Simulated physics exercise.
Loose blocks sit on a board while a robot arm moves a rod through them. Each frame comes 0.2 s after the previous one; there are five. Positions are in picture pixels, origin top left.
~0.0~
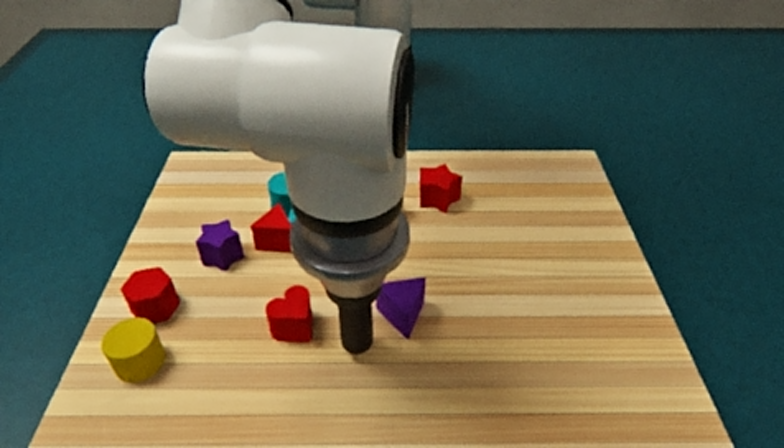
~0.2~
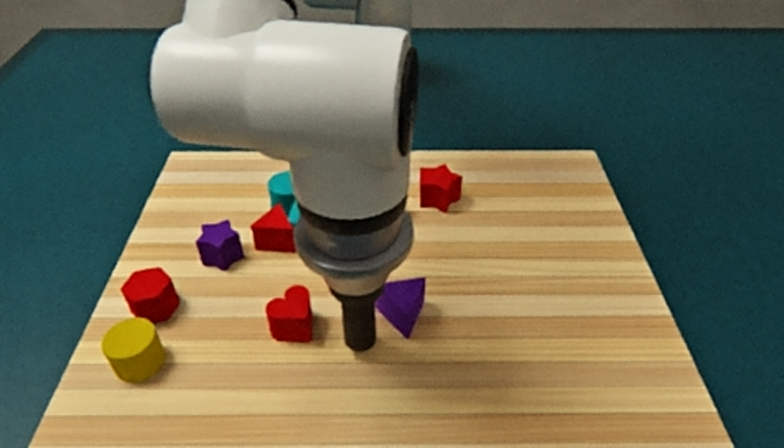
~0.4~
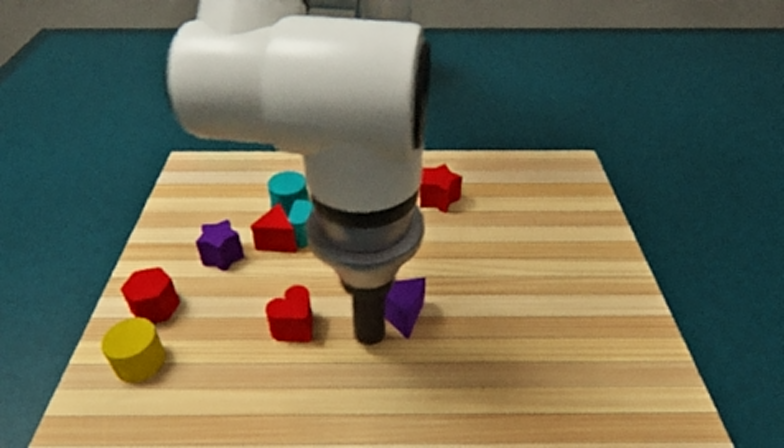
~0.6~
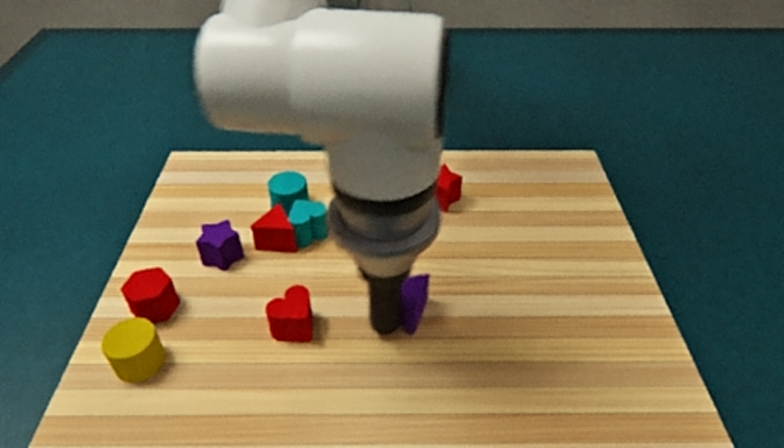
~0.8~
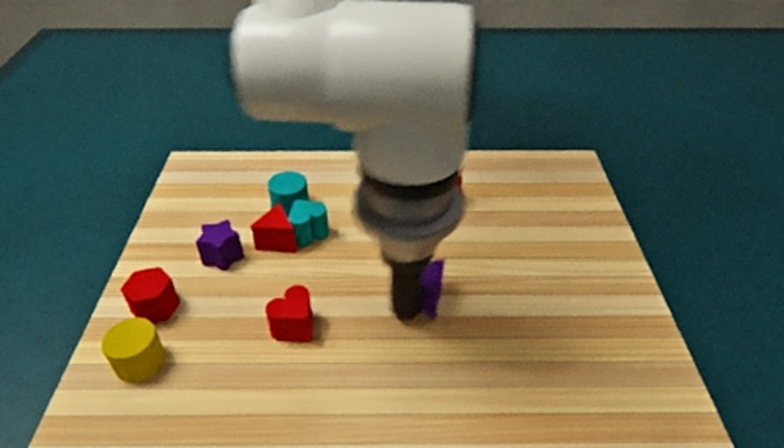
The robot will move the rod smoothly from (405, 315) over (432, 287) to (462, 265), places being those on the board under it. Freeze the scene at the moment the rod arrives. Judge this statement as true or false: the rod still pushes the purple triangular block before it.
Verdict: True.
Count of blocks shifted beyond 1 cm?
I expect just one block to be moved by more than 1 cm.
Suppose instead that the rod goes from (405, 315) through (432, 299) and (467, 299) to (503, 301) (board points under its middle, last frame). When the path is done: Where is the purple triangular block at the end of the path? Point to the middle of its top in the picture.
The spot you're after is about (460, 252) in the image.
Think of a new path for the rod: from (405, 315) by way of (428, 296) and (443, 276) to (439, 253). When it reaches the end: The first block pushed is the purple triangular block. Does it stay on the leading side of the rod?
It is off to the side or behind.
The first path, step by step. Halfway along, rod at (432, 279); purple triangular block at (454, 247).
At the end, rod at (462, 257); purple triangular block at (481, 226).
